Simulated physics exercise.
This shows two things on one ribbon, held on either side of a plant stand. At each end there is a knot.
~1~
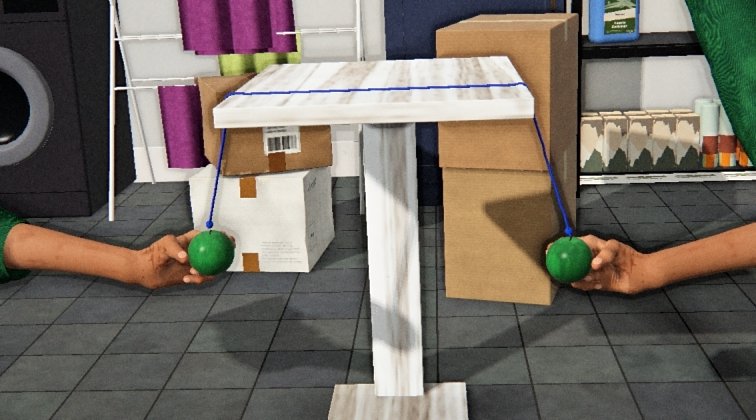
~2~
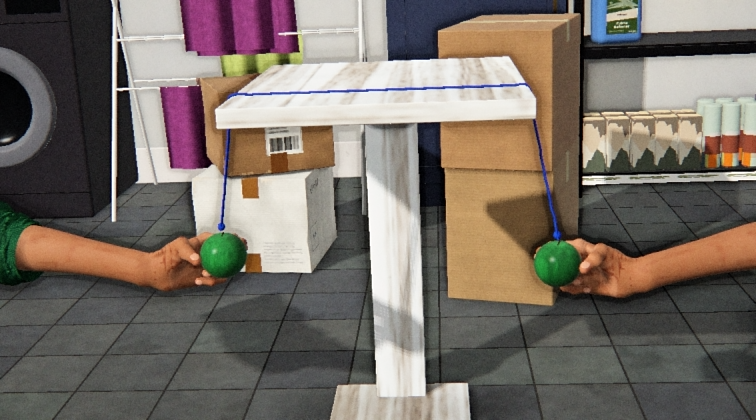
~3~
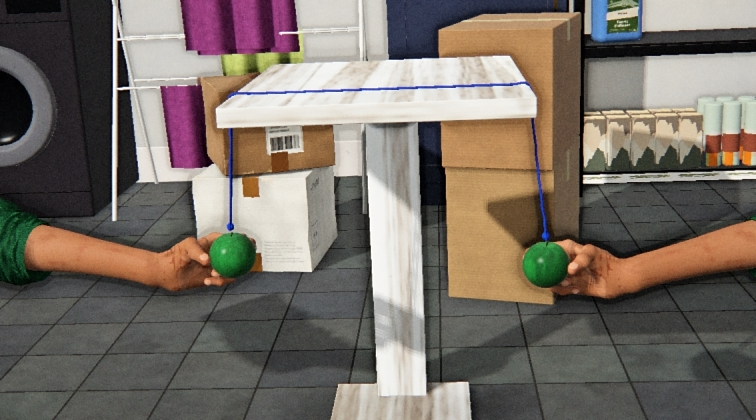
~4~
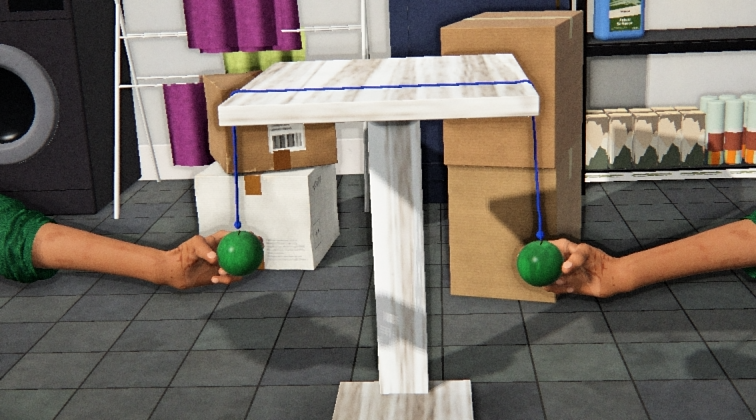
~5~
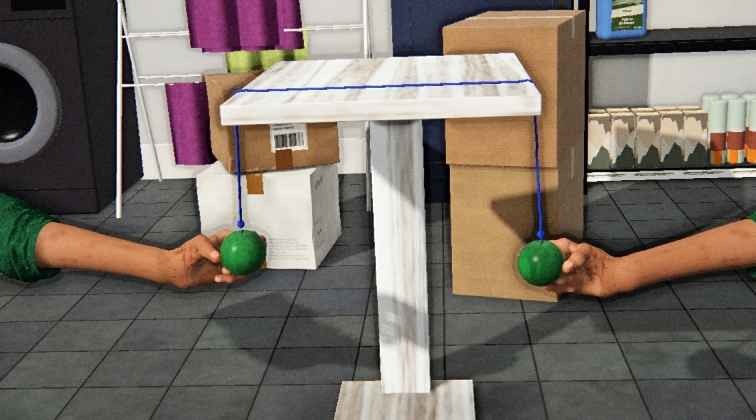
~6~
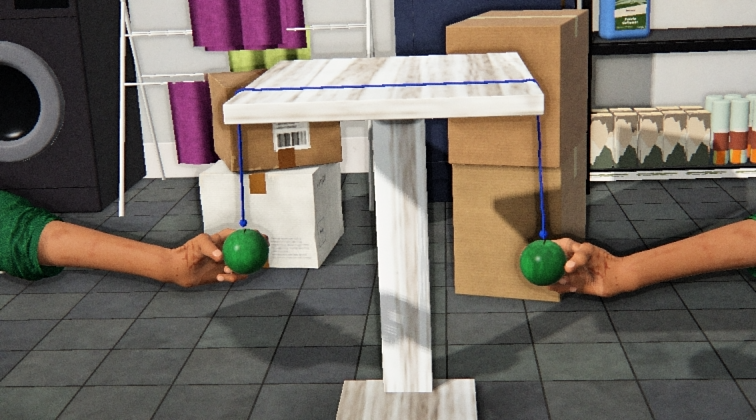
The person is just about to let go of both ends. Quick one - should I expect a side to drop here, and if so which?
No side drops.
Then, 0.24 s after the last picture, left apple hanging as before near (249, 251); right apple hanging as before near (540, 261).
Then, 0.50 s after the last picture, left apple hanging as before near (255, 251); right apple hanging as before near (533, 261).
Then, 1.20 s after the last picture, left apple hanging as before near (248, 251); right apple hanging as before near (542, 261).
At rest, left apple hanging as before near (249, 251); right apple hanging as before near (538, 261). The ribbon stays as it is.
